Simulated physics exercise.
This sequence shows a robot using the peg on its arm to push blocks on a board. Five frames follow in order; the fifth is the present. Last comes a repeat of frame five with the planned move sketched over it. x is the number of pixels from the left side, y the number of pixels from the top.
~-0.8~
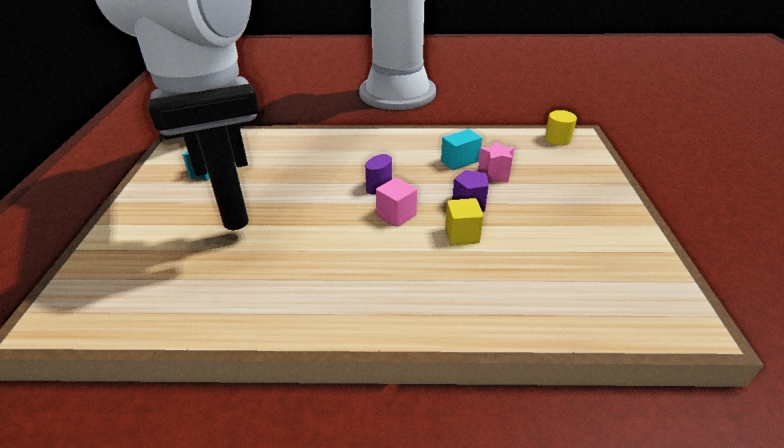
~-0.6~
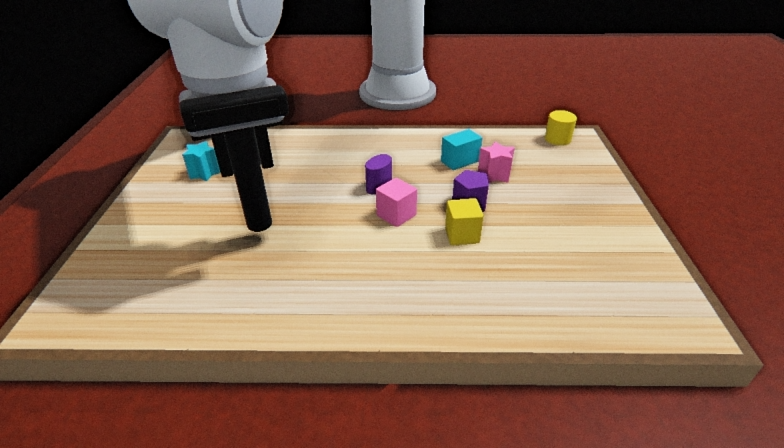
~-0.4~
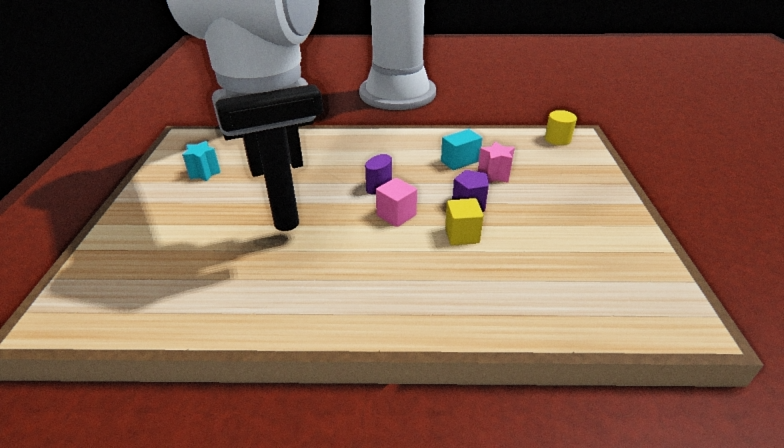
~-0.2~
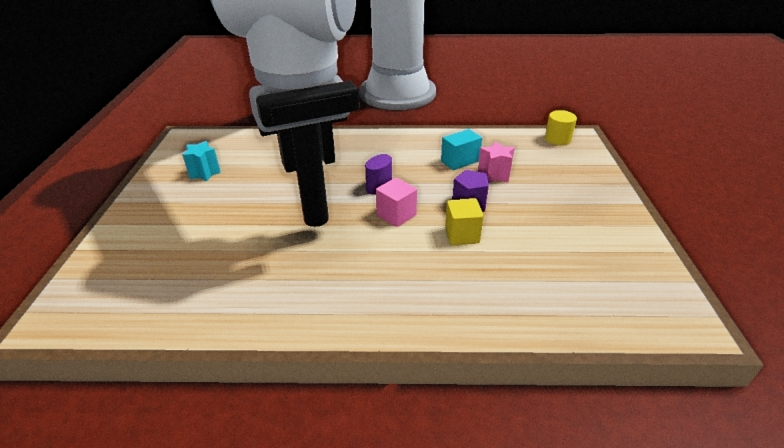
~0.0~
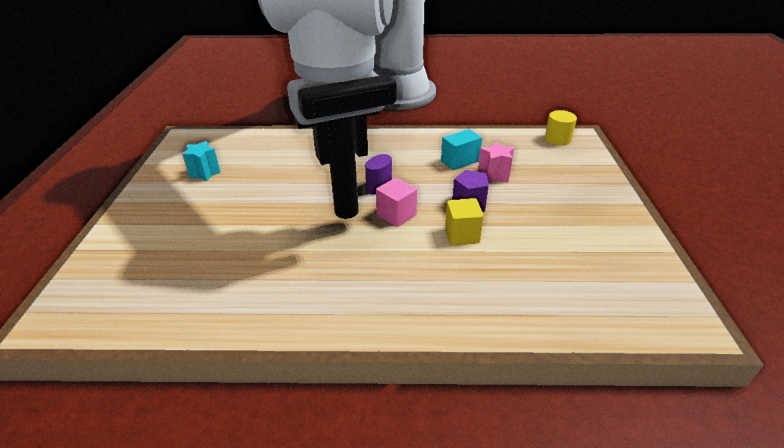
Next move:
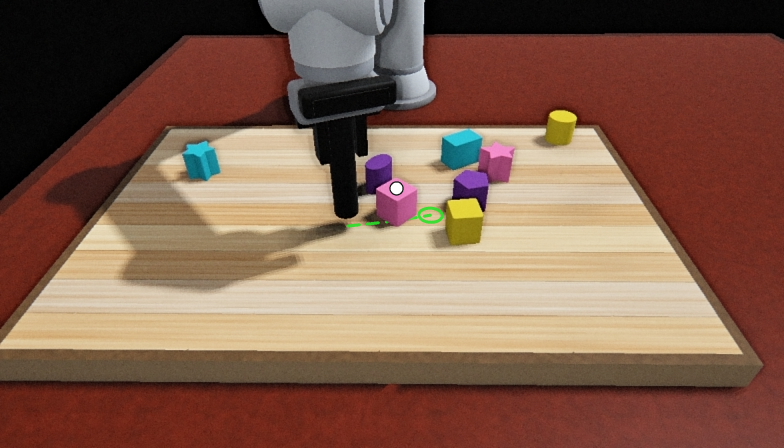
A robot arm swept its black peg steadily rightward above a wooden board, drawing close to the pink and purple blocks near the middle, while all the colorful blocks scattered around stayed still.
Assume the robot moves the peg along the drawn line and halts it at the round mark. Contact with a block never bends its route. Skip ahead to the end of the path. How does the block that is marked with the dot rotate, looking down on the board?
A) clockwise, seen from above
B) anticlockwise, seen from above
The correct letter is B.
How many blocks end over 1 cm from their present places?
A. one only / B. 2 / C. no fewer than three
I choose A.
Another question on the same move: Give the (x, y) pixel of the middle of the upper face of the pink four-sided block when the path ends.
About (441, 175).
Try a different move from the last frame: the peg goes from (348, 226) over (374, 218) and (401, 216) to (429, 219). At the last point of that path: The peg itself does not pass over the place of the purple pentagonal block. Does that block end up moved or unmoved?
It shifts position.
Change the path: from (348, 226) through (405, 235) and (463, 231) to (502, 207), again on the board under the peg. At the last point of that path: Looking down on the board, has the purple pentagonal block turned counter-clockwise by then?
I'd say yes.
Path on the board, from (348, 226) over (376, 223) and (404, 219) to (431, 215); the dot is on the pink four-sided block.
What follows on the original path. One third of the way, peg at (376, 209); pink four-sided block at (399, 188).
Two thirds of the way, peg at (405, 206); pink four-sided block at (425, 182), turned 15° anticlockwise.
At the end, peg at (431, 201); pink four-sided block at (441, 175), turned 25° anticlockwise; yellow four-sided block in place.
